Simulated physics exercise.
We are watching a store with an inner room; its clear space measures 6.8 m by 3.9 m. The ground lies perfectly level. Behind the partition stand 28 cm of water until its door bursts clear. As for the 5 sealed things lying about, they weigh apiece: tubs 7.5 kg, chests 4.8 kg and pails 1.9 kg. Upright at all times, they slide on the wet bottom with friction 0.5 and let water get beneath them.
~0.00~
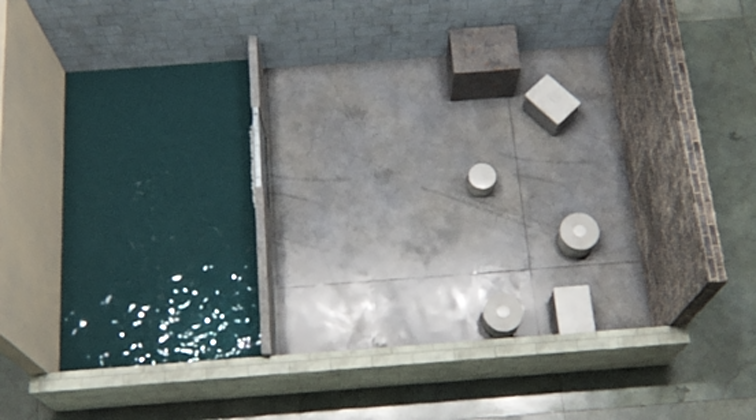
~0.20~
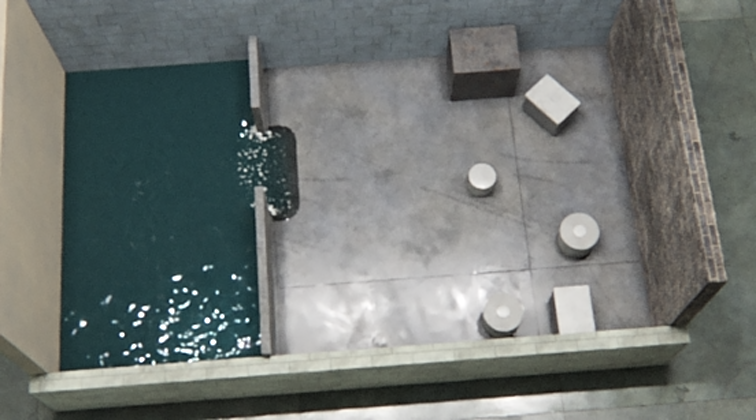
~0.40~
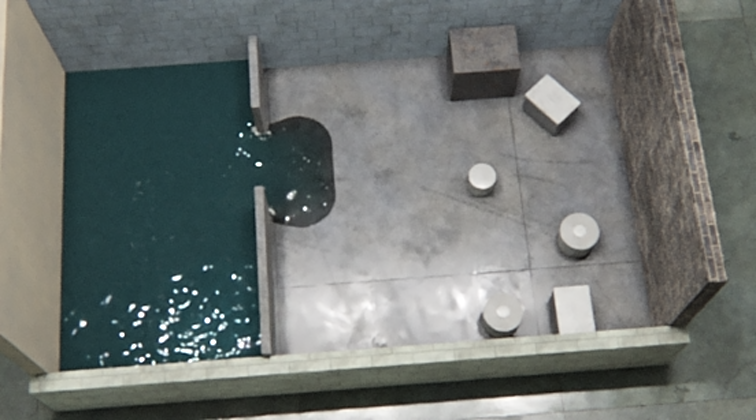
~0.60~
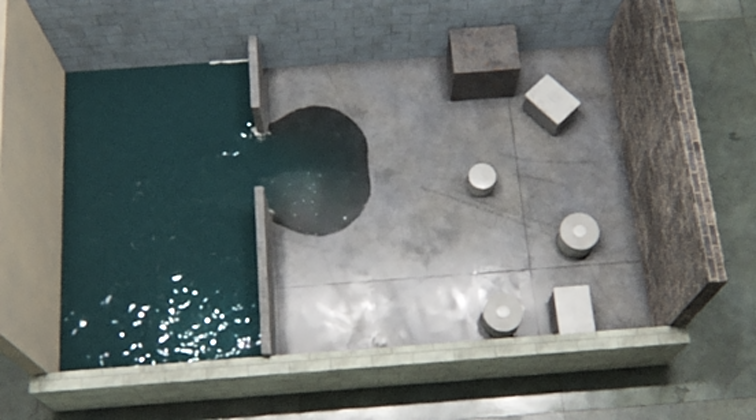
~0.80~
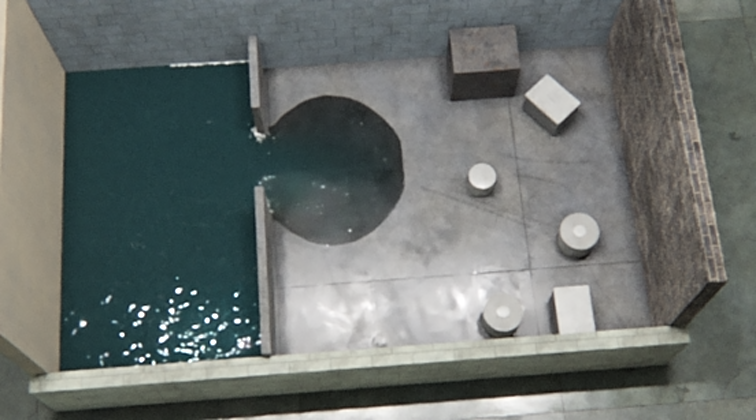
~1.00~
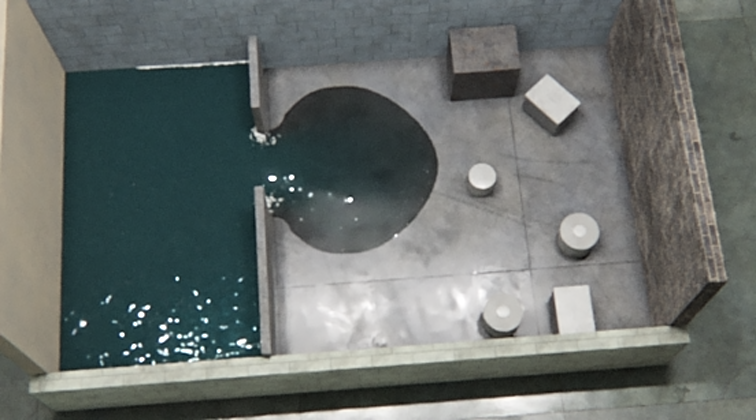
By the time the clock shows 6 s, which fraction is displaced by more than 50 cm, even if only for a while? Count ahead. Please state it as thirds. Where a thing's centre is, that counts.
The tally falls in the middle.
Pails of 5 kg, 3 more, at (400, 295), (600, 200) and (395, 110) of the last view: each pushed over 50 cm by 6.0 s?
In the order asked: Stays inside the line, crosses the line, crosses the line.
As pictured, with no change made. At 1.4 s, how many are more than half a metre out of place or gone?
The count is 0.
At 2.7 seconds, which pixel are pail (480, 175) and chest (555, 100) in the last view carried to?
Near (590, 186) and (589, 86).
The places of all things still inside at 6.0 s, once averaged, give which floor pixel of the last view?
Roughly at (564, 261).
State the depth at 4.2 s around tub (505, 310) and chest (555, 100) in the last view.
4 and 7 cm.
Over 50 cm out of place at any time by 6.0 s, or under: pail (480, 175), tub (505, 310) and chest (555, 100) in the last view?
Result by item: Beyond it; within it; beyond it.
After 1.4 s 0 of 5 are over 50 cm from their spots; 0 afloat.
After 2.7 s 1 of 5 are over 50 cm from their spots; 0 afloat.
After 4.2 s 2 of 5 are over 50 cm from their spots; 4 afloat.
After 6.0 s 2 of 5 are over 50 cm from their spots, and 3 have been at some point; 5 afloat.
